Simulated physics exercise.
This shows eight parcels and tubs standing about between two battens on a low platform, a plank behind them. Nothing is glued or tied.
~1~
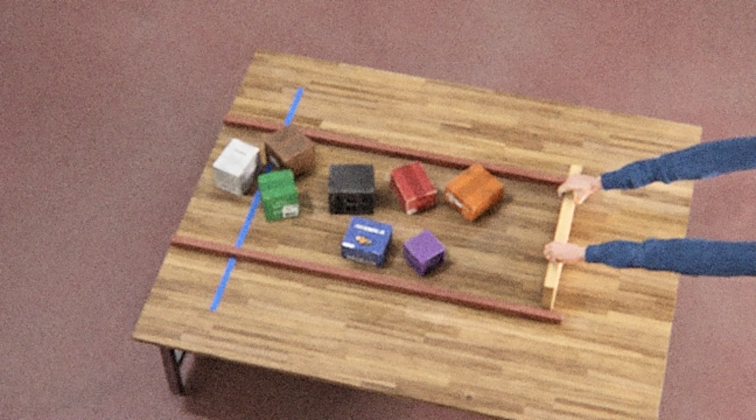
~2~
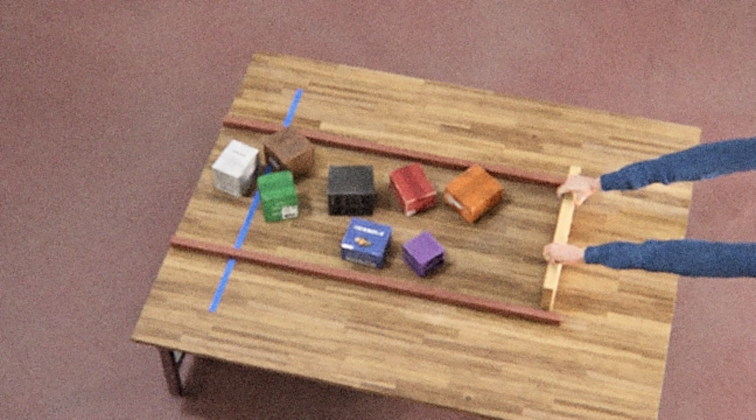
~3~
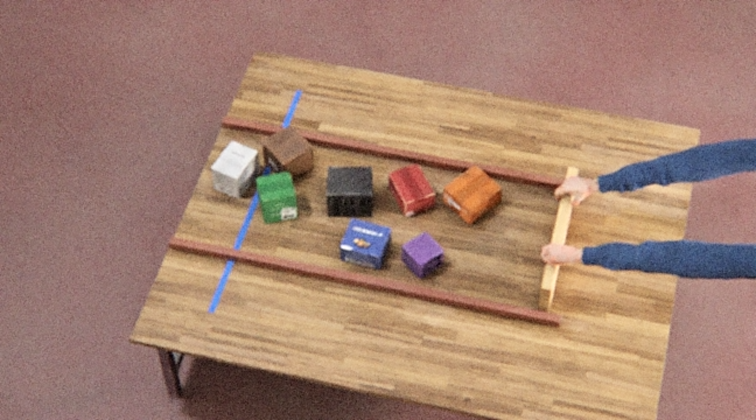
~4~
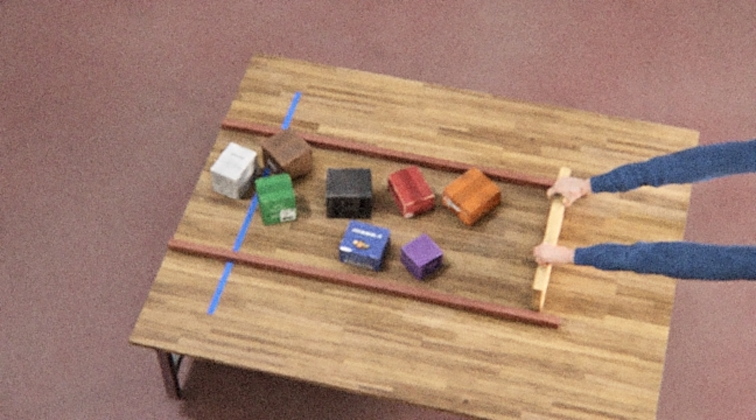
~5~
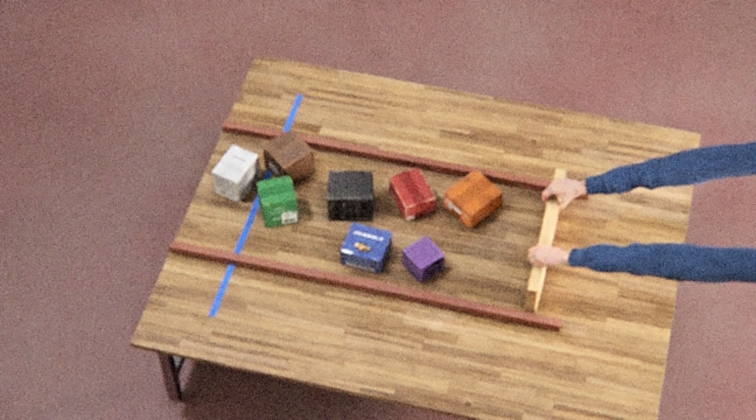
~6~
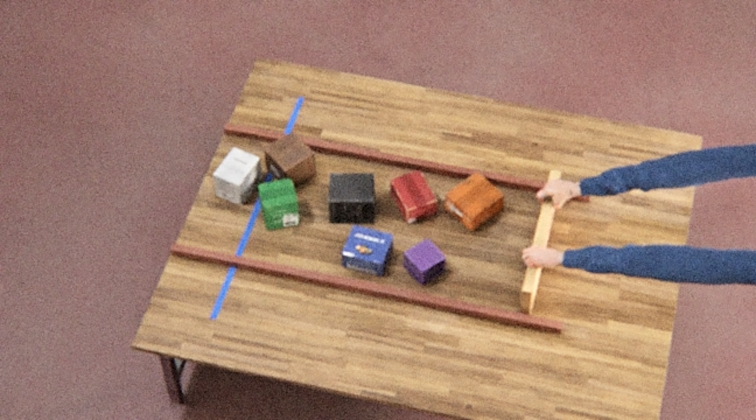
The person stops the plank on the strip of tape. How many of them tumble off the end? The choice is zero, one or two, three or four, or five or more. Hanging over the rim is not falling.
Outcome: The number that fall off is three or four.
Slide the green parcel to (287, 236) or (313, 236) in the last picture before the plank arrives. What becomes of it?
Place by place, it tumbles off; falls.
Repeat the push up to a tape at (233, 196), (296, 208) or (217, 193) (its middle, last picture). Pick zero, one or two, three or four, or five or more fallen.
The falls would be 5 or more; one or two; five or over.
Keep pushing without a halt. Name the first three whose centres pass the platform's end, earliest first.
The order is the green parcel, then the white box, then the black crate.
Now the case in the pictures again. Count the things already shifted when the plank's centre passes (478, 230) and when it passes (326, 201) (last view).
First 2, then 8.
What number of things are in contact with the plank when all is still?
2 of them.
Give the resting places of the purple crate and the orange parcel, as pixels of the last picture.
First (229, 232), then (251, 166).
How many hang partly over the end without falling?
It comes to 3.
A little later, none off yet; white box at rest near (238, 177); brown tote at rest near (290, 162); green parcel at rest near (279, 204).
Next, none off yet; white box at rest near (238, 177); brown tote shifted a little near (285, 159); green parcel shifted about its own width near (247, 209).
Later still, none off yet; white box shifted about its own width near (213, 170); brown tote shifted about its own width near (262, 151); green parcel shifted well along near (186, 219).
When it is over, the number that fall off is three or four; down, black crate, green parcel and white box.
